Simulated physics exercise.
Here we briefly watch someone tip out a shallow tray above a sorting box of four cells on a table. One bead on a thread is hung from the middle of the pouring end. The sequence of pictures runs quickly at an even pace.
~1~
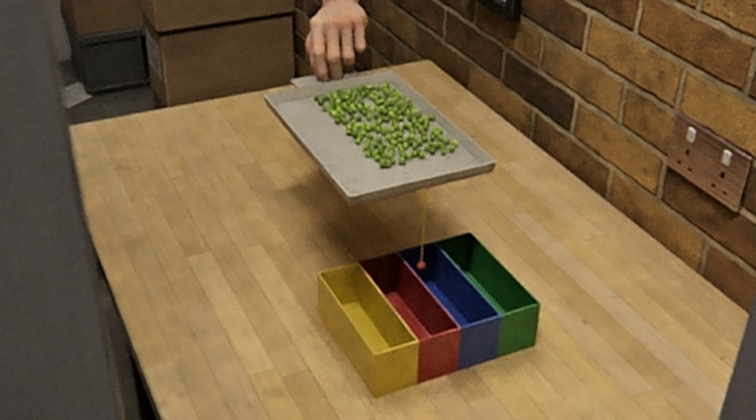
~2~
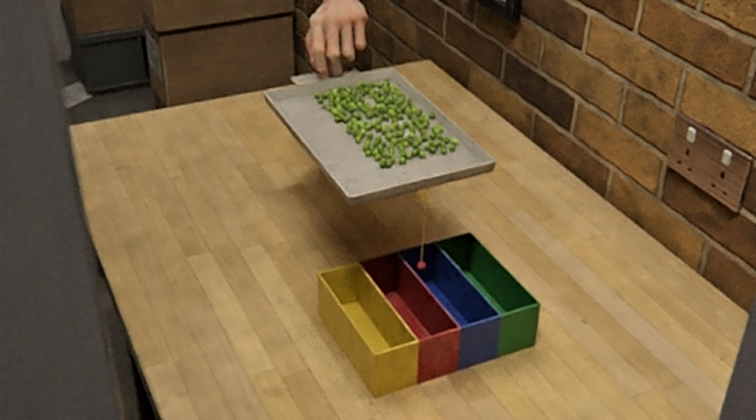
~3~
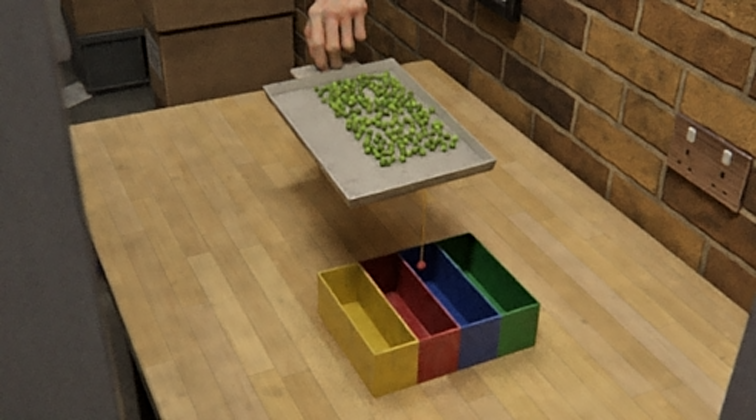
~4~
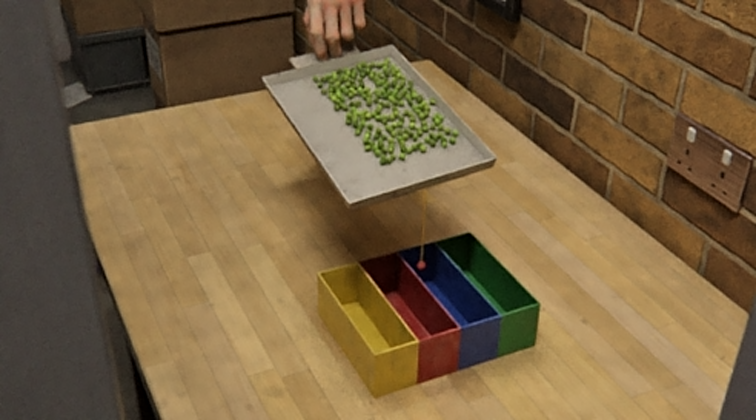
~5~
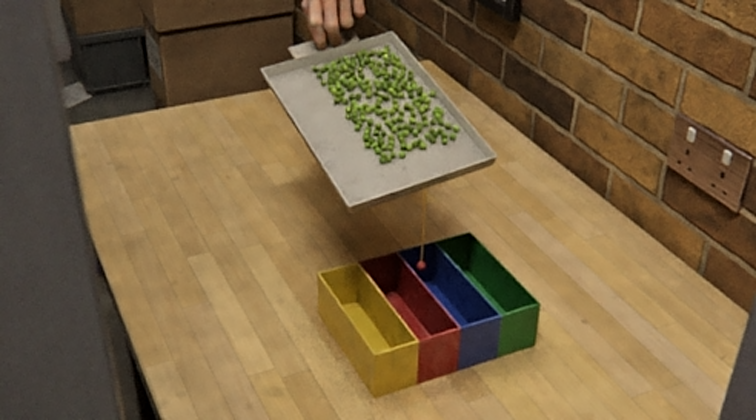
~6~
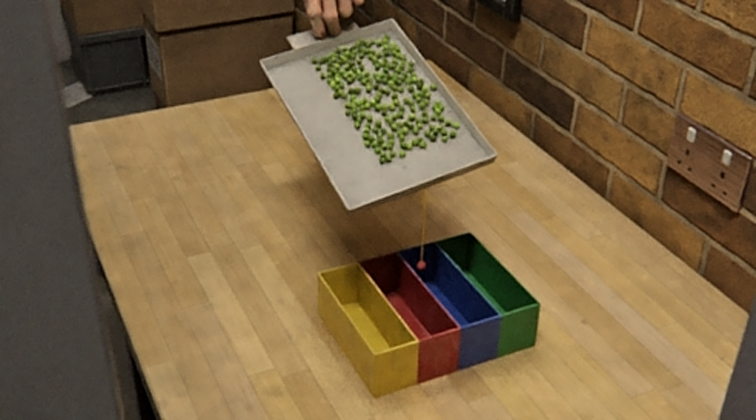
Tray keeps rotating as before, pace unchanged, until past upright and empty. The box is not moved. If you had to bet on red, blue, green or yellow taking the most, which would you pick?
I would pick yellow.
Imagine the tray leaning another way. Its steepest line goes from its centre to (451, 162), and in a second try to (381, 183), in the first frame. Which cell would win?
The cell in green, then yellow.
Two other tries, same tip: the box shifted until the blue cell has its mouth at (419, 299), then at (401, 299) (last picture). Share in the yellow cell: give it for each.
Trial 1 about 20 %, trial 2 about 10 %.
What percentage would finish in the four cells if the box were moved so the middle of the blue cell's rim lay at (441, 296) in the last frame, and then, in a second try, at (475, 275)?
First placement near 100 percent, second near 40 percent.
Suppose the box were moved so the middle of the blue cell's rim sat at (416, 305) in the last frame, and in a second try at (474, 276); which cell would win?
Taking the two placings in order, you'd get that red cell and then the yellow cell.
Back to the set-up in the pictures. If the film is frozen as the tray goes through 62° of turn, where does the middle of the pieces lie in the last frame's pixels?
Its middle sits at about pixel (364, 211).
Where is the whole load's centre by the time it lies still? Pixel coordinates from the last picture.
Close to (367, 344), more or less.
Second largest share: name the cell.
Runner-up: That red cell.
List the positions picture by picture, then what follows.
The first frame shows corners of the pouring end (351, 195) and (493, 161), level; middle of the load (381, 119), dried peas; bead on its thread (421, 266); yellow cell (396, 365); red cell (438, 352); blue cell (479, 339); green cell (519, 326).
The second frame shows corners of the pouring end (351, 195) and (493, 160), level; middle of the load (381, 117).
The third frame shows corners of the pouring end (351, 197) and (493, 159), tipped barely, lowest at the left corner; middle of the load (381, 112).
The fourth frame shows corners of the pouring end (351, 201) and (493, 157), tipped a little, lowest at the left corner; middle of the load (381, 104).
The fifth frame shows corners of the pouring end (351, 204) and (494, 155), tipped a little, lowest at the left corner; middle of the load (381, 96).
The sixth frame shows corners of the pouring end (351, 207) and (494, 154), tipped clearly, lowest at the left corner; middle of the load (381, 90); yellow cell (396, 365); red cell (438, 352); blue cell (479, 339); green cell (519, 326).
Just after the last frame, tray tipped steeply; roughly two thirds on the tray; about a tenth in the yellow cell; just a few in the red cell; roughly a quarter falling or outside the box.
A moment on, tray tipped past a quarter turn; roughly half on the tray; roughly a third in the yellow cell; just a few in the red cell; roughly a quarter falling or outside the box.
Further on, tray tipped past a quarter turn; the larger part in the yellow cell; about a tenth in the red cell; about a tenth falling or outside the box.
When it is over, tray tipped past a quarter turn; the larger part in the yellow cell; about a tenth in the red cell; not one in the blue cell; not one in the green cell; about a tenth outside the box.
